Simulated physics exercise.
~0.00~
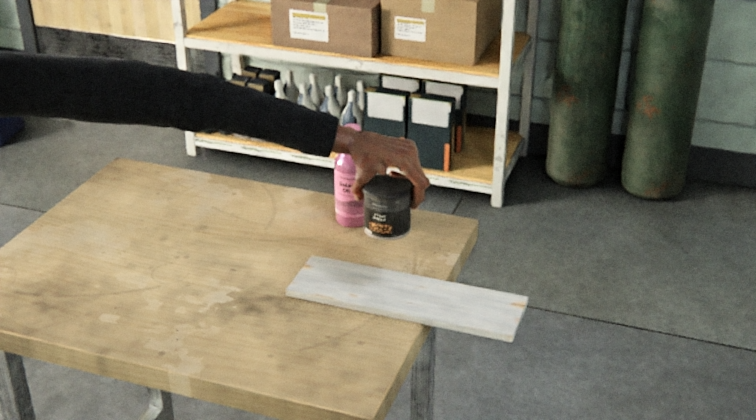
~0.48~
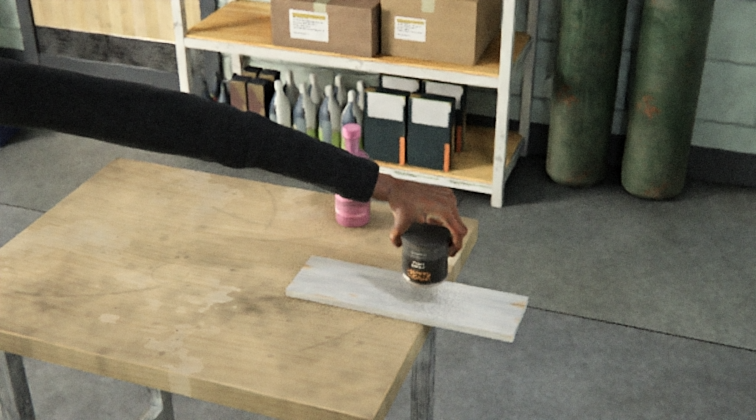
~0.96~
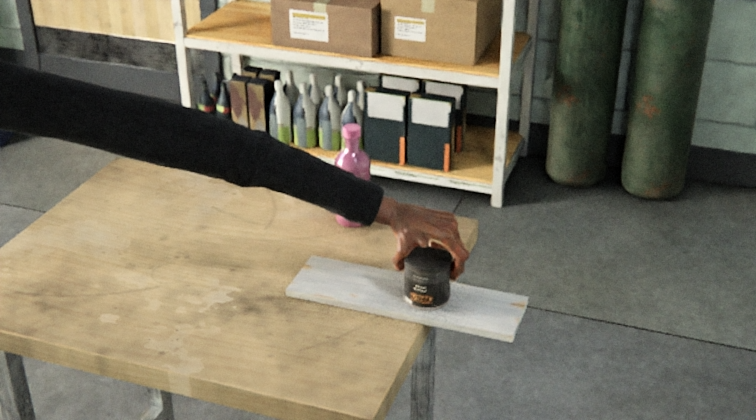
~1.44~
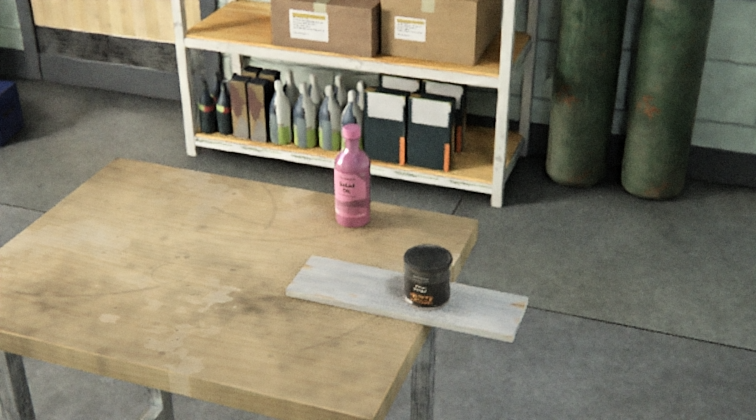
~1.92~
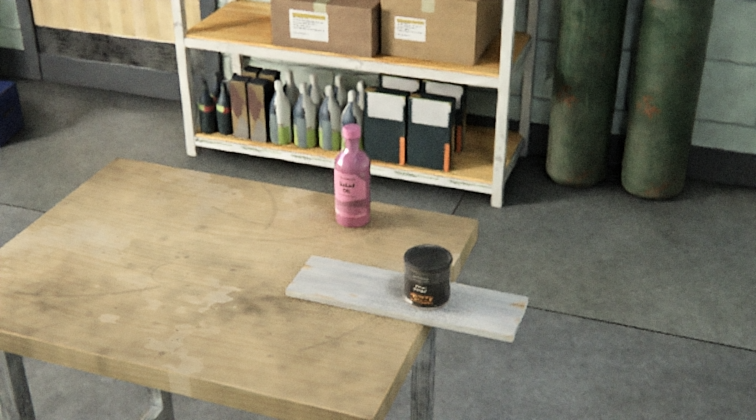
In a workshop-like room with shelves of boxes and bottles behind, a white board lies across a wooden table, its right end jutting past the edge. A dark-sleeved arm reaches in from the left, its hand gripping a black tin beside a pink bottle. The hand carries the tin right and toward the viewer, over the board, then lowers it onto the board near the table's edge. The hand lets go and withdraws from view. The board stays in place with the tin standing on it, and the pink bottle remains upright behind.
